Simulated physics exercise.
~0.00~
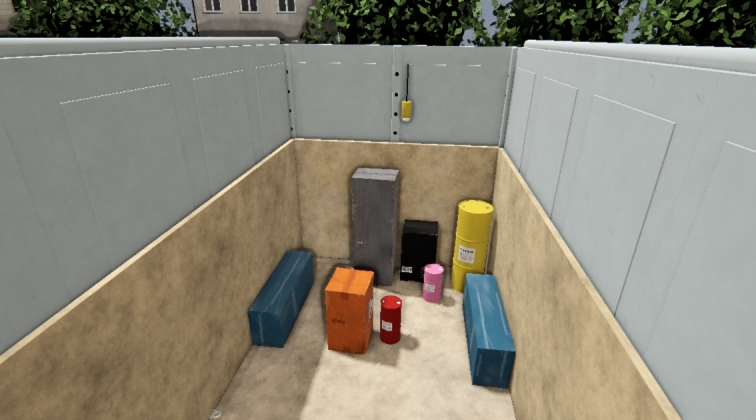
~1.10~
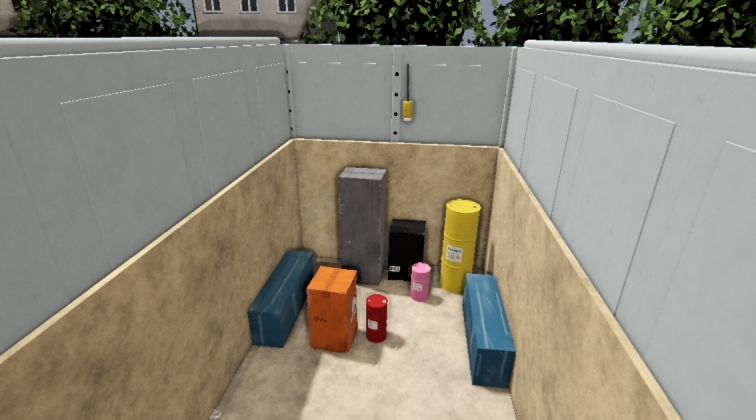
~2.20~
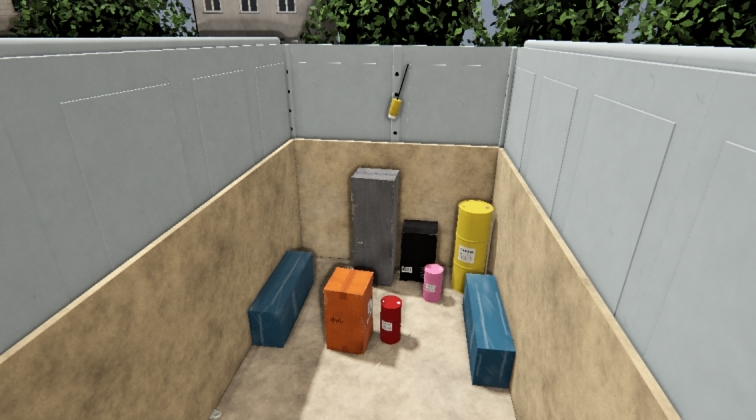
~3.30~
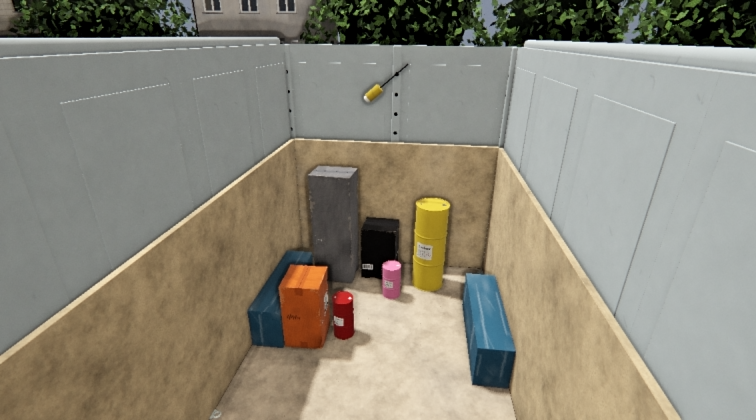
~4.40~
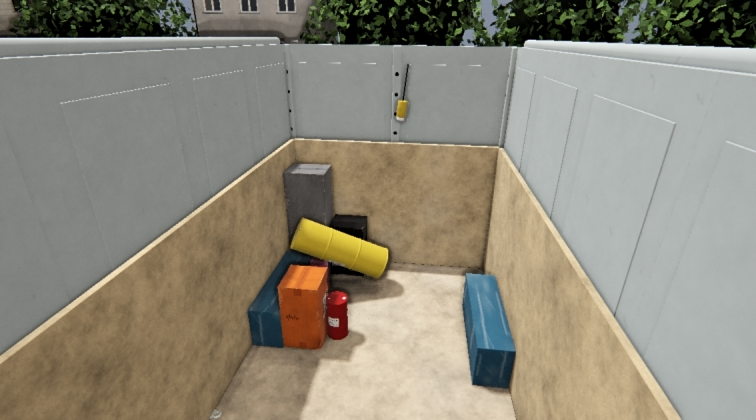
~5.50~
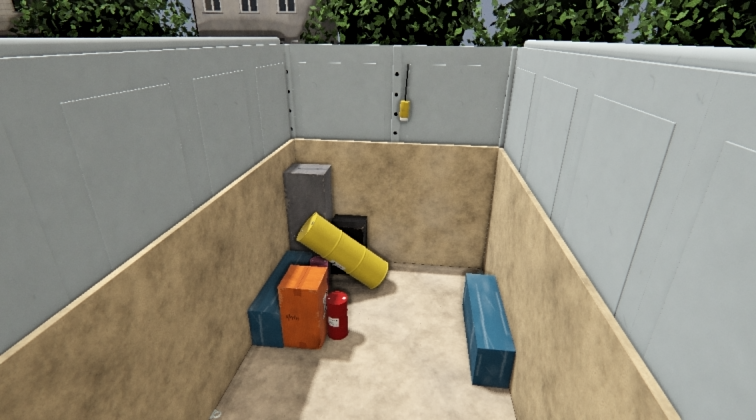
Tall grey box and other cargo sliding left, right, then left again in a van bay, yellow drum toppling and ending leaning.
